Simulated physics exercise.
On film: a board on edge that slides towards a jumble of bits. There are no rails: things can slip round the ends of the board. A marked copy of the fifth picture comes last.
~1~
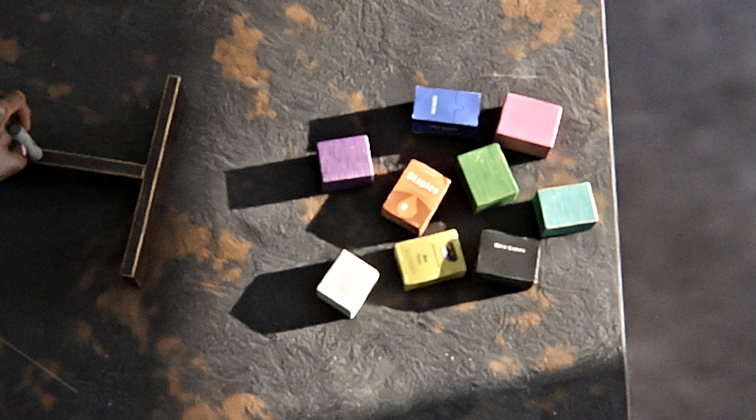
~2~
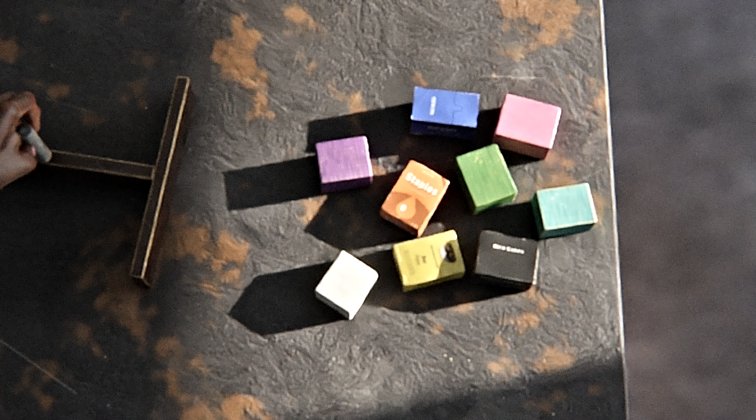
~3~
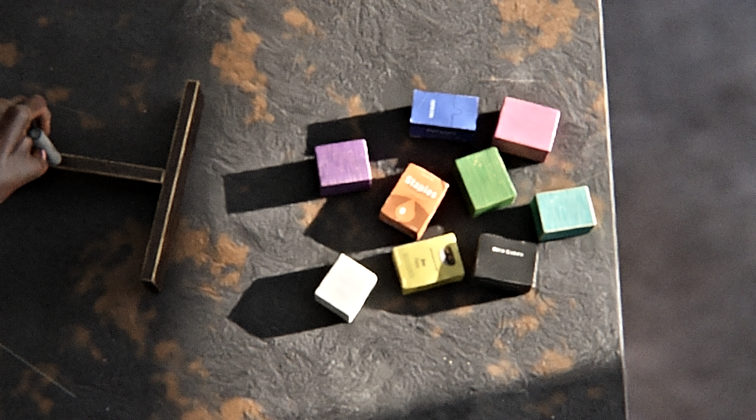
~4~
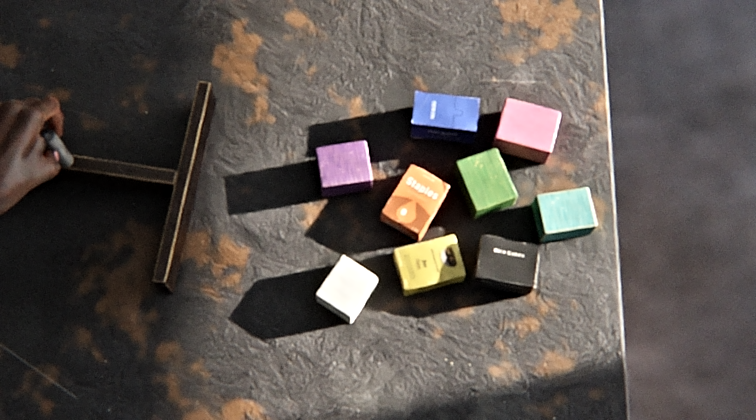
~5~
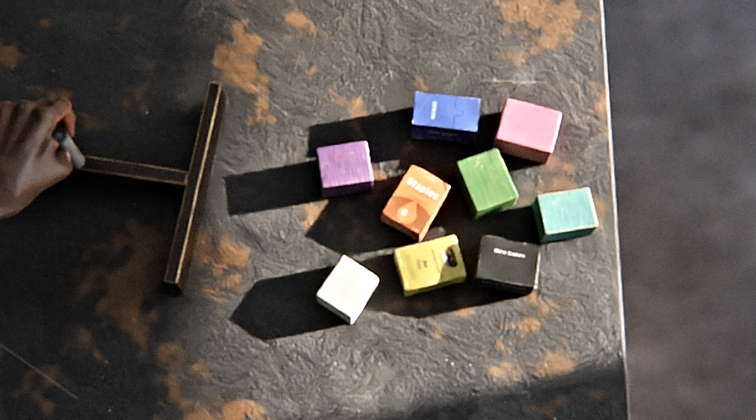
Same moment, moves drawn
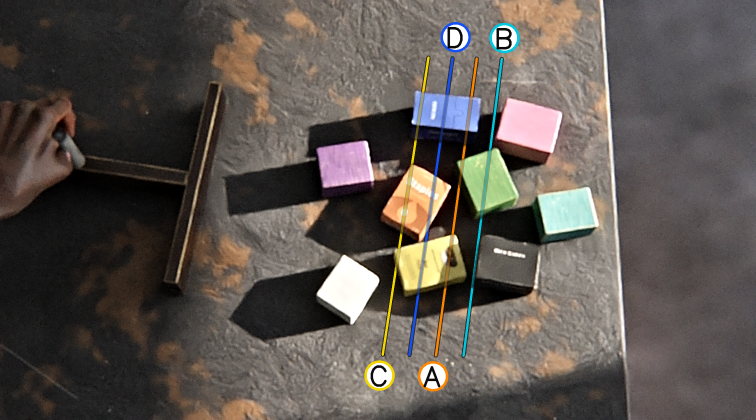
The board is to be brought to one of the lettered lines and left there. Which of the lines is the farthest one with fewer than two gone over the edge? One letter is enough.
Up to line B.
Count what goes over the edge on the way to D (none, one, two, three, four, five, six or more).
The count is none.
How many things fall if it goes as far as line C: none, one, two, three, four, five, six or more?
The count is none.
On the marked copy, A at (457, 200); B at (484, 200); C at (407, 199); D at (432, 199).
With B. Early on, board (298, 181); turquoise block (564, 215); pink block (527, 132).
Further on, board (402, 182); pink block (529, 126); black packet (532, 267).
At the end, board (483, 184); turquoise block (612, 230); black packet (613, 282); none fallen.
As for the rest, A is within the limit but short; C is within the limit but short; D is within the limit but short.
